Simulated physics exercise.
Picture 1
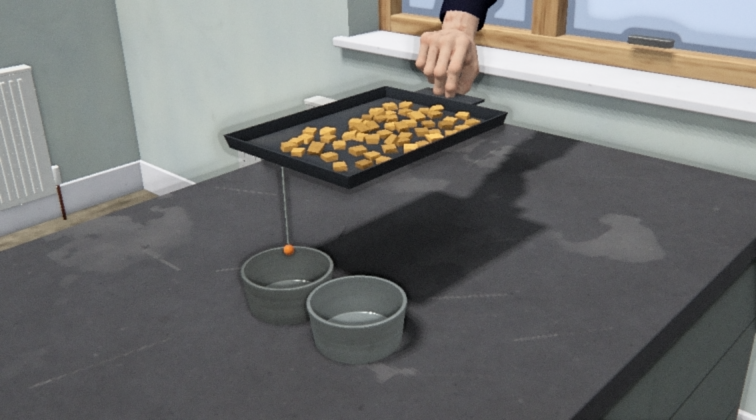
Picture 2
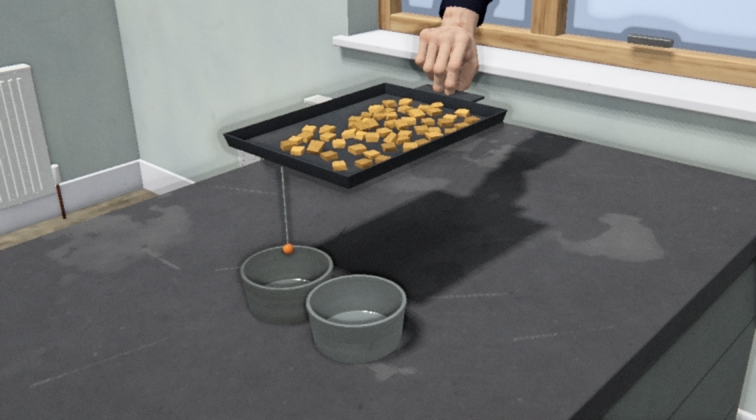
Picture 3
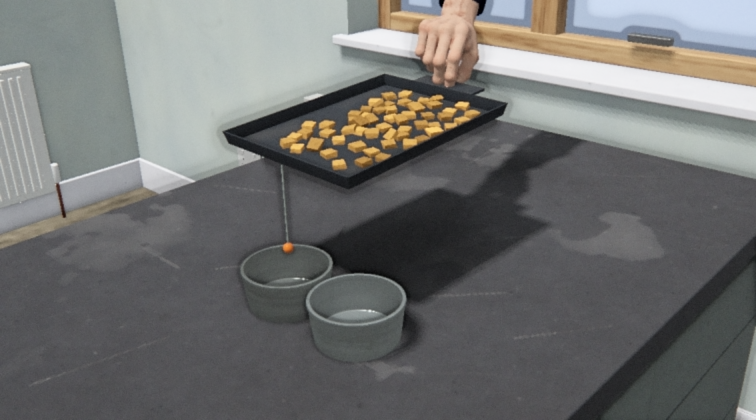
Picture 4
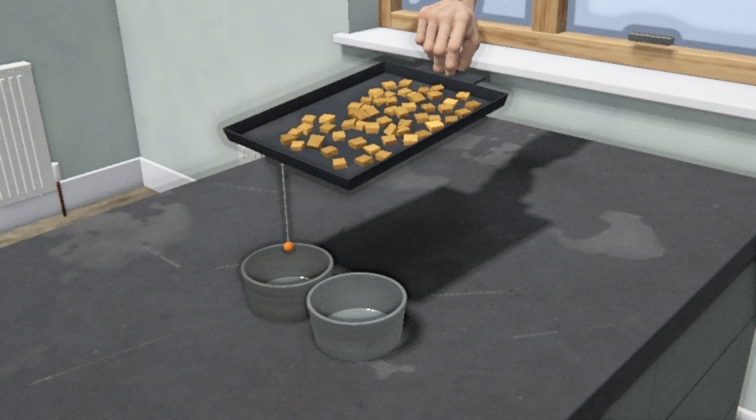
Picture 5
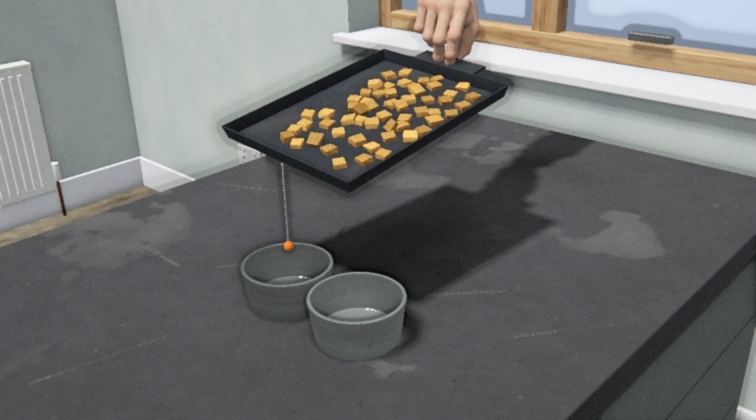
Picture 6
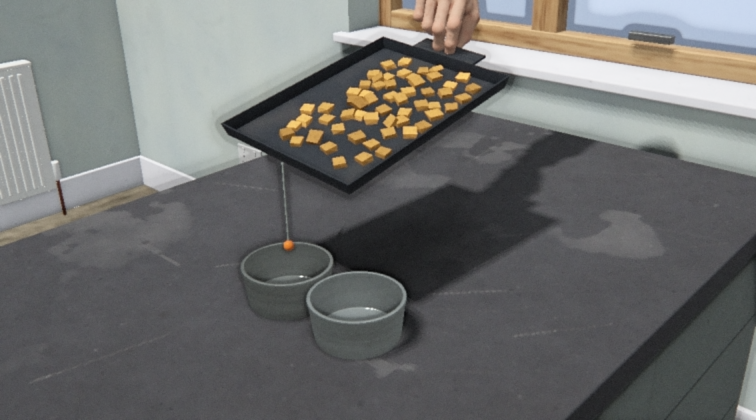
A hand holding a dark, rimmed tray of small golden squares above two grey dishes gradually raised its far side, tilting it a little towards the near right corner, while the squares stayed on the tray.
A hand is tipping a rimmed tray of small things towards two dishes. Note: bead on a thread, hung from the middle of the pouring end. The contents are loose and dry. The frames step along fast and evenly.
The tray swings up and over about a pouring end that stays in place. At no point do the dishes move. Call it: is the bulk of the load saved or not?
The bulk is saved.
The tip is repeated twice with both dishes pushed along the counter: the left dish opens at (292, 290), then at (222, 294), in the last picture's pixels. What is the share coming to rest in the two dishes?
It works out to 40 percent and then 0 percent.
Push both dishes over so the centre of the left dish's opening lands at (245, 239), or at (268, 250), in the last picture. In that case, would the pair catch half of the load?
In the first position a minority, in the second a majority.
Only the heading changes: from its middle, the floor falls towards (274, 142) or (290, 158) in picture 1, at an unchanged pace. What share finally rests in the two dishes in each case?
0 % then 20 %, roughly.
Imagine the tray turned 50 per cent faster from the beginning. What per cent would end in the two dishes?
That works out at roughly 80 per cent.
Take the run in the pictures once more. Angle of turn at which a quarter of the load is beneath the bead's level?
Tilt: Around 100 degrees.
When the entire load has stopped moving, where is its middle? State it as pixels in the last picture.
(352, 322).
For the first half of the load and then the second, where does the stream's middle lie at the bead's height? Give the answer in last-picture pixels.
Roughly (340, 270) first, then roughly (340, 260).
Just after the last frame, tray tipped steeply; every one on the tray.
A moment on, tray tipped right over; the larger part on the tray; about a tenth in the right dish; about a tenth in the air.
Further on, tray tipped past a quarter turn; the larger part in the right dish; about a tenth in the left dish; about a tenth outside both.
When it is over, tray tipped past a quarter turn; the larger part in the right dish; about a tenth in the left dish; about a tenth outside both.
